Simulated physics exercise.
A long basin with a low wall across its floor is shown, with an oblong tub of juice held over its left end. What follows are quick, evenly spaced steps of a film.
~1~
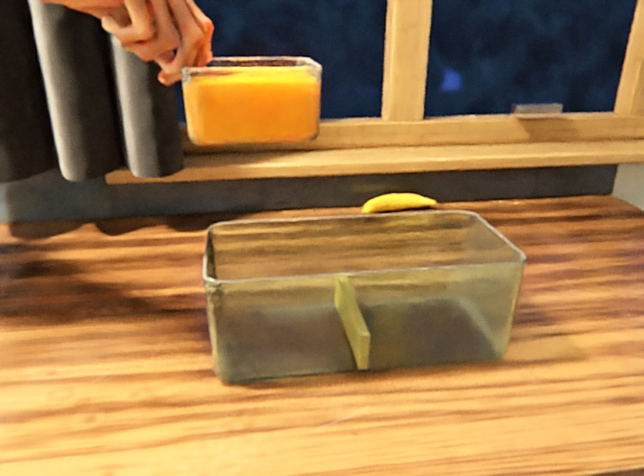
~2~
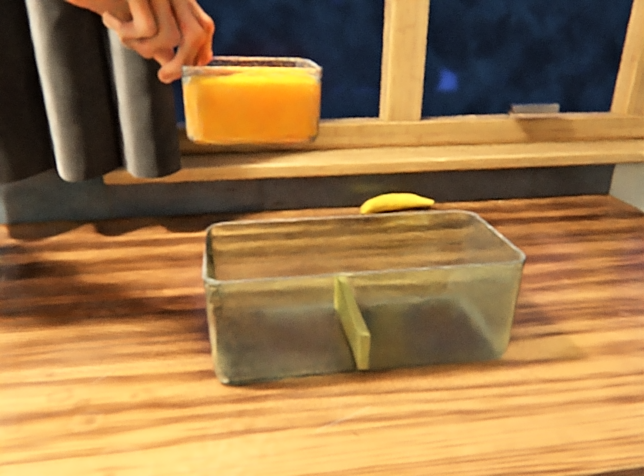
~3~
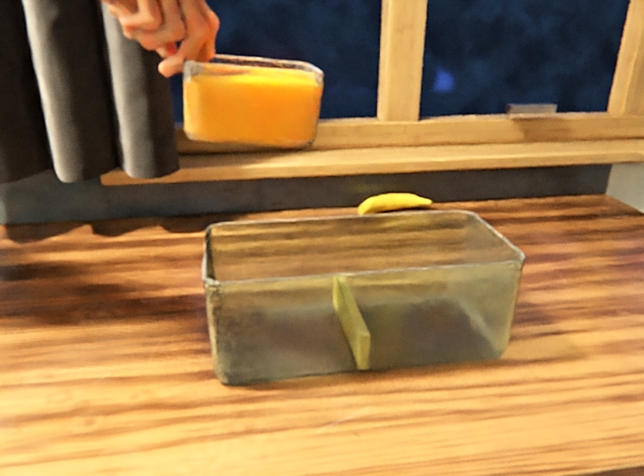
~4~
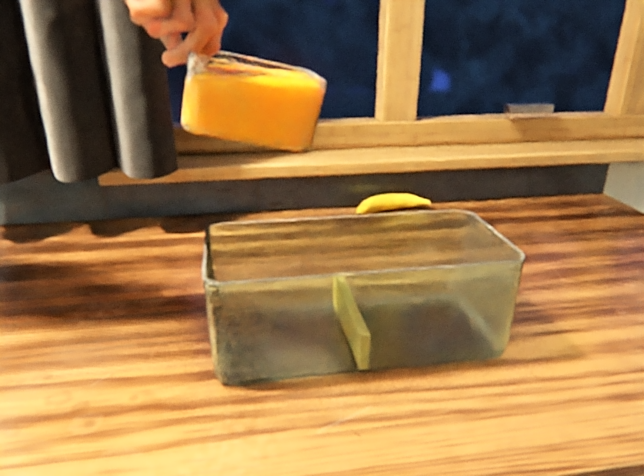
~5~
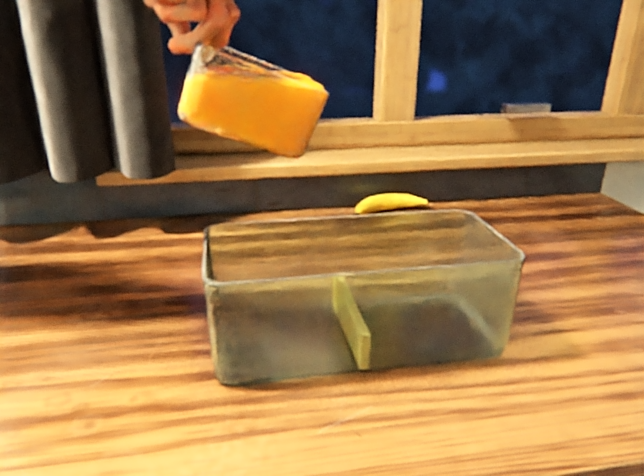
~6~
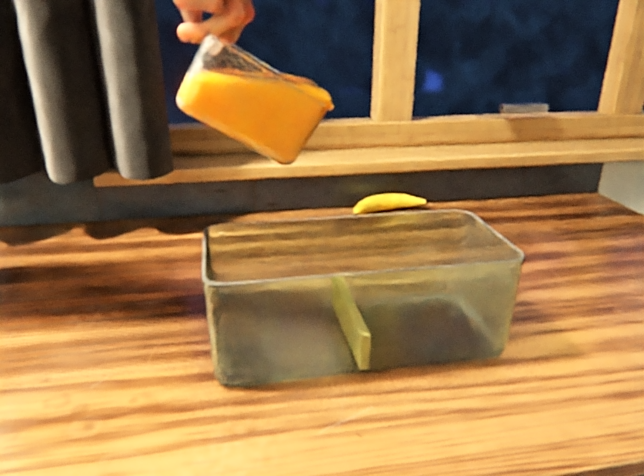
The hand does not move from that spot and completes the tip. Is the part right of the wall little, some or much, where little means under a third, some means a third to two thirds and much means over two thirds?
Much.
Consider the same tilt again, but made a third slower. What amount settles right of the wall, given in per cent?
75 per cent or thereabouts.
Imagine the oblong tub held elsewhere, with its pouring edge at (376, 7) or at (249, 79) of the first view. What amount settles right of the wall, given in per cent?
It comes out at around 85 percent and then around 5 percent.
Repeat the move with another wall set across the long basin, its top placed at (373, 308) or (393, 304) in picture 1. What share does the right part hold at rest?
In order, 55 and 20 in a hundred.
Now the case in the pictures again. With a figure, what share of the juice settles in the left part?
Some 20 per cent.
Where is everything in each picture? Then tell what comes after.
Tilt 0°; pouring edge (314, 65); surface from (189, 75) to (311, 74); the long basin's rim runs from (207, 251) to (498, 235); the wall's top is at (351, 302), in the first frame.
Tilt 1°; pouring edge (314, 66); surface from (188, 74) to (312, 75), in the second frame.
Tilt 6°; pouring edge (316, 71); surface from (189, 73) to (313, 75), in the third frame.
Tilt 12°; pouring edge (318, 79); surface from (191, 73) to (315, 78), in the fourth frame.
Tilt 21°; pouring edge (320, 89); surface from (192, 74) to (319, 81); 1 per cent is over the edge, in the fifth frame.
Tilt 31°; pouring edge (319, 102); surface from (190, 74) to (320, 92); 4 per cent is over the edge, in the sixth frame.
A moment on, the oblong tub is tipped on its side and 29 per cent is still to pour, 1 is left of the wall and 18 right of it.
Next, the oblong tub is tipped on its side and 9 per cent is still to pour, 8 is left of the wall and 74 right of it.
Then the oblong tub is tipped on its side and 3 per cent is still to pour, 14 is left of the wall and 78 right of it.
Later the oblong tub is tipped on its side and 1 per cent is still to pour, 18 is left of the wall and 78 right of it.
In the end 20 per cent lies left of the wall, 78 right of it and 2 outside.
